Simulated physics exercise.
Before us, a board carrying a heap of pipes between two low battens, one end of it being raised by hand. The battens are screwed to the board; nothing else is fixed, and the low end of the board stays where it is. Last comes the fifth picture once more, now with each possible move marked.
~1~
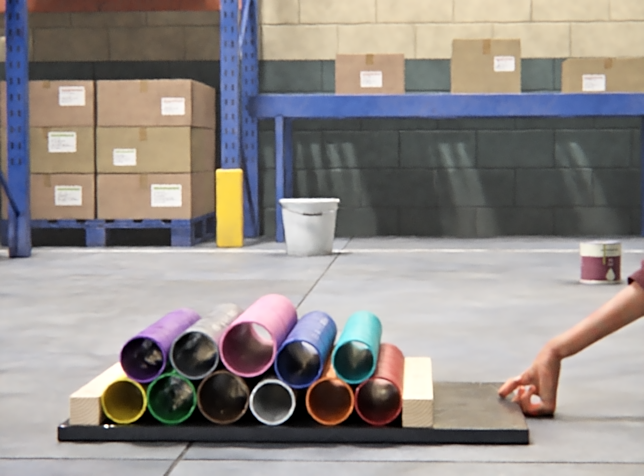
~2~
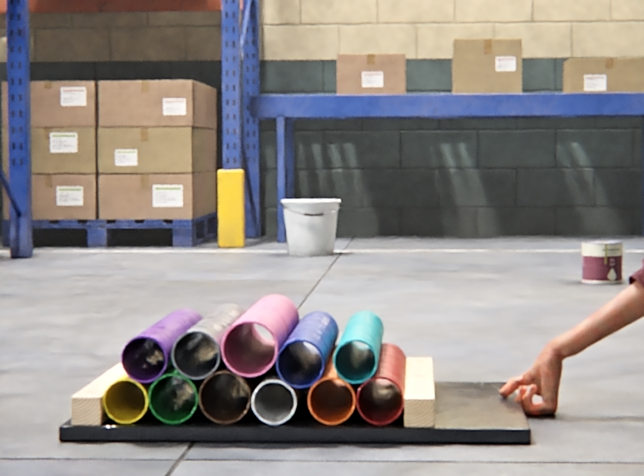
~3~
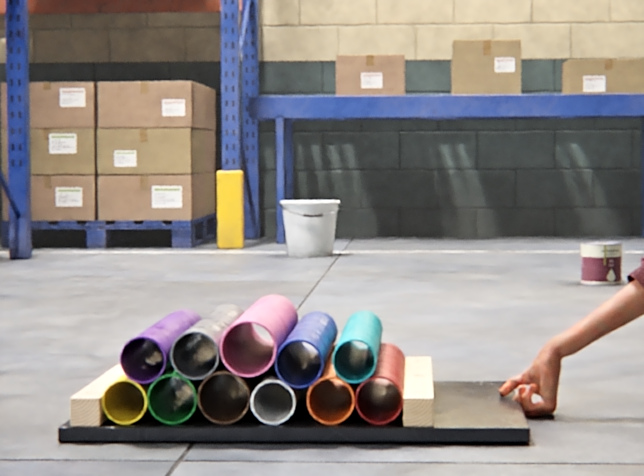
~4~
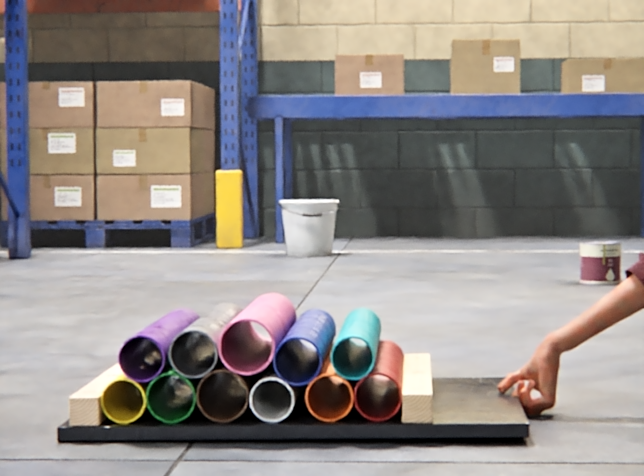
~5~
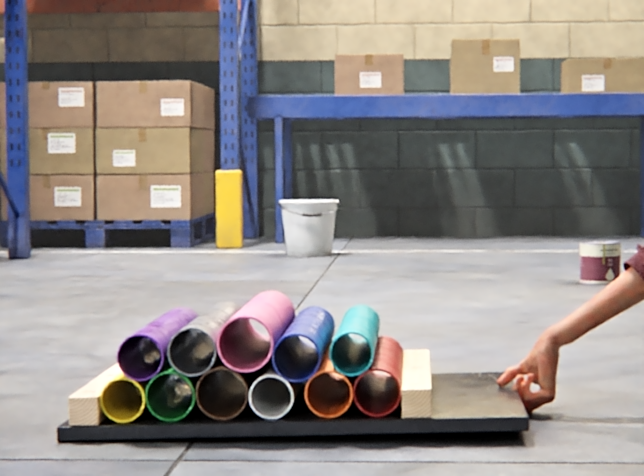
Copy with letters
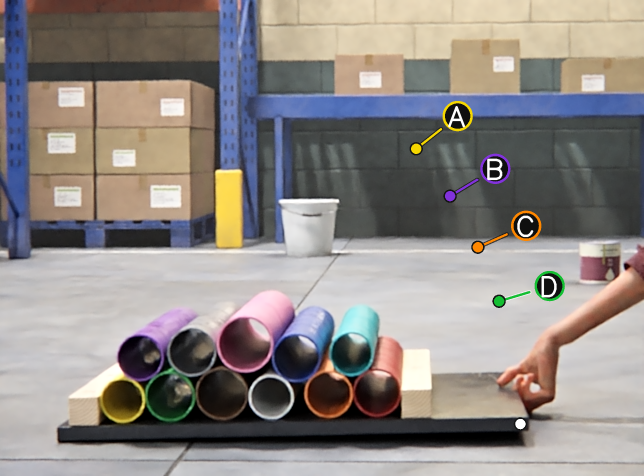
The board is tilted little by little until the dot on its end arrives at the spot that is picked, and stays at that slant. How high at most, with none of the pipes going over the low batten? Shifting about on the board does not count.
Raise it to D.
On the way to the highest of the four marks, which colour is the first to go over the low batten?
It is the purple one.
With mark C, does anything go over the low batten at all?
At C: Yes.
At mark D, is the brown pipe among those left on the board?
The brown pipe: Yes.
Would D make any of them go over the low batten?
No, at D.
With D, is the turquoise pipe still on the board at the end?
Yes.
On the marked copy, A at (416, 149); B at (450, 196); C at (478, 247); D at (499, 301); the white dot at (521, 424).
Taking D. A third of the way, board at 13°.
Two thirds of the way, board at 17°.
When it is over, board at 17°, none over the low batten.
As for the rest, A five over the low batten; B five over the low batten; C three over the low batten (purple, grey, pink).
